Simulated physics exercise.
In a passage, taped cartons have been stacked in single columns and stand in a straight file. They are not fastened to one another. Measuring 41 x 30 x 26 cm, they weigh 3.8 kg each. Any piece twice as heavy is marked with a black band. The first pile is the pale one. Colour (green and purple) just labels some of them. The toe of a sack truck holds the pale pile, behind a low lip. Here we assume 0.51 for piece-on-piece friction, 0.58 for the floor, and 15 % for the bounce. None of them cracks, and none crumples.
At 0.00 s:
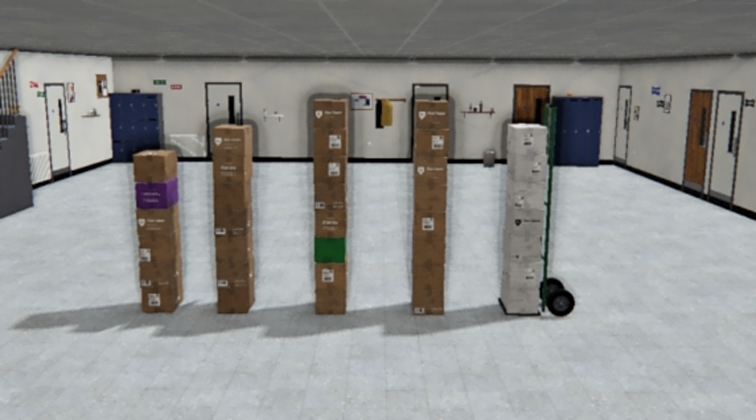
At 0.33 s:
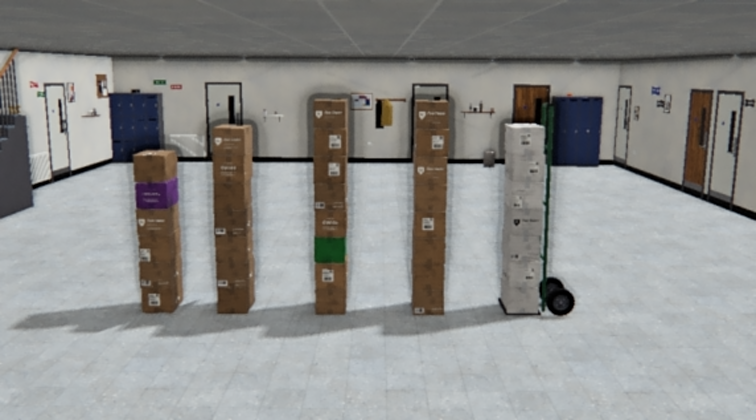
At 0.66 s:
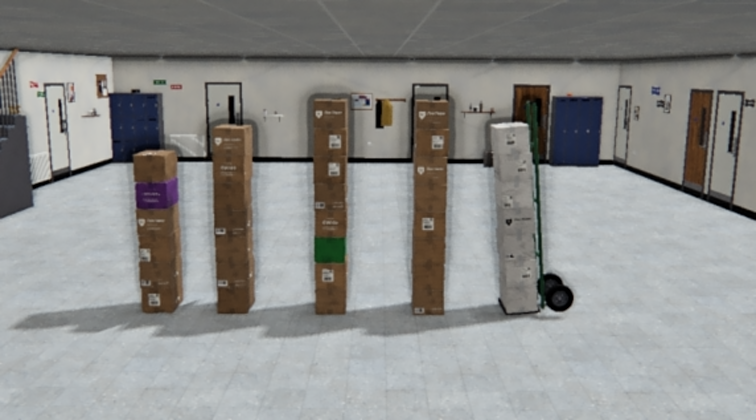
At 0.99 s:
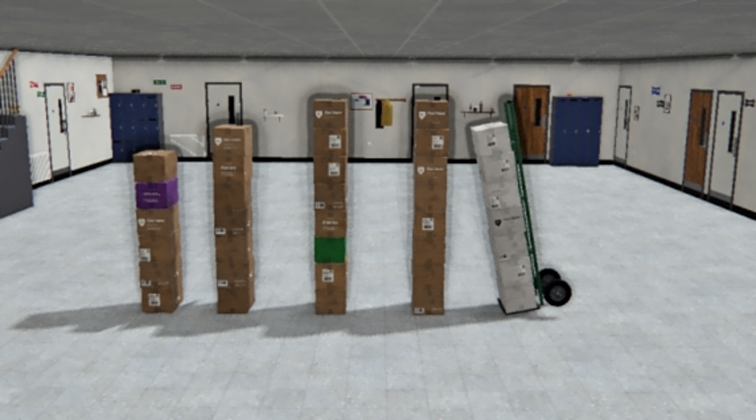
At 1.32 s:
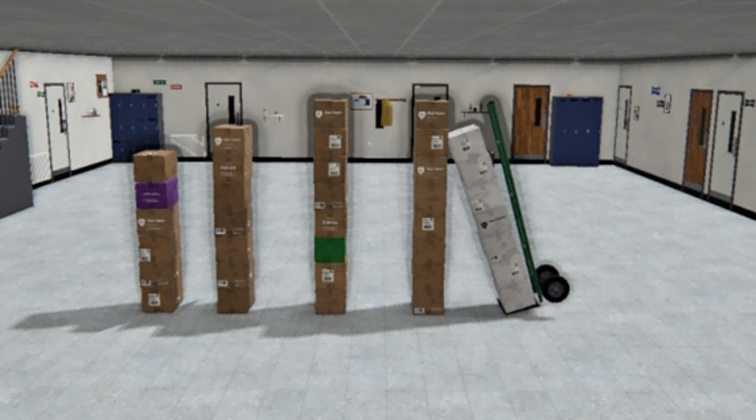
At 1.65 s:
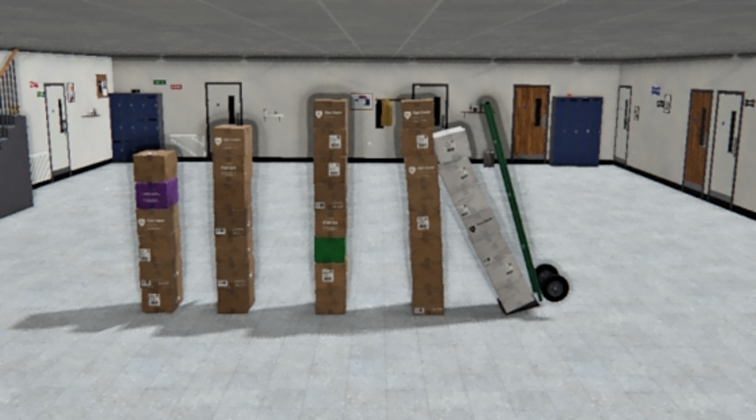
At first, five columns of stacked boxes stand upright in a row across a tiled hall, the pale one at the right held on a hand truck. The truck then tilts left, and the pale column leans with it toward its brown neighbour. Finally, the neighbouring column leans slightly left too.
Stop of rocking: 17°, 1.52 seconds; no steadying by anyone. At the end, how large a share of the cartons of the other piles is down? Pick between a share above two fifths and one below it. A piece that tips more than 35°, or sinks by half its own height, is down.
A share above two fifths.
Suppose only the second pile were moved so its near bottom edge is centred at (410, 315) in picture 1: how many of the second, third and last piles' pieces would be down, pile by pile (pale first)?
You'd end with the second pile at 8, the third at 8 and the last at 5 down.
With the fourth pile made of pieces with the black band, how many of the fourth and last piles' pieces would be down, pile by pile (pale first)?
You'd get fourth 7 and last 6.
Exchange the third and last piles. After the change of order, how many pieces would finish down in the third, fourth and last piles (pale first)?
Pile by pile, you'd see third at 6, fourth at 7 and last at 8 down.
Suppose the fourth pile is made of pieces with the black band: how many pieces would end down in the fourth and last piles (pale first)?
Then fourth 7, last 6.
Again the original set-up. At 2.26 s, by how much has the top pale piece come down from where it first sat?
30 cm lower.
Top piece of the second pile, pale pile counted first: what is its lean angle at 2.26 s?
I'd put it close to 20° from upright.
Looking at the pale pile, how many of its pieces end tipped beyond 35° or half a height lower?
Count: 7.
By 2.26 s, 7 of the pale pile down; none of the 29 other cartons down, 9 disturbed.
By 2.74 s, 7 of the pale pile down; 7 of the 29 other cartons down; green carton tilted 22°.
By 3.38 s, 7 of the pale pile down; 18 of the 29 other cartons down; green carton tilted 28°, 31 cm lower; purple carton tilted 23°.
By 4.10 s, 7 of the pale pile down; 27 of the 29 other cartons down; purple carton on its side; green carton tilted 43°, 35 cm lower.
When it is over (6.4 s), 7 of the pale pile down; 27 of the 29 other cartons down; purple carton on its side; green carton tilted 43°, 35 cm lower. That is 93 per cent. In pixels of the last frame, middles, purple carton near (16, 288), green carton near (254, 280).
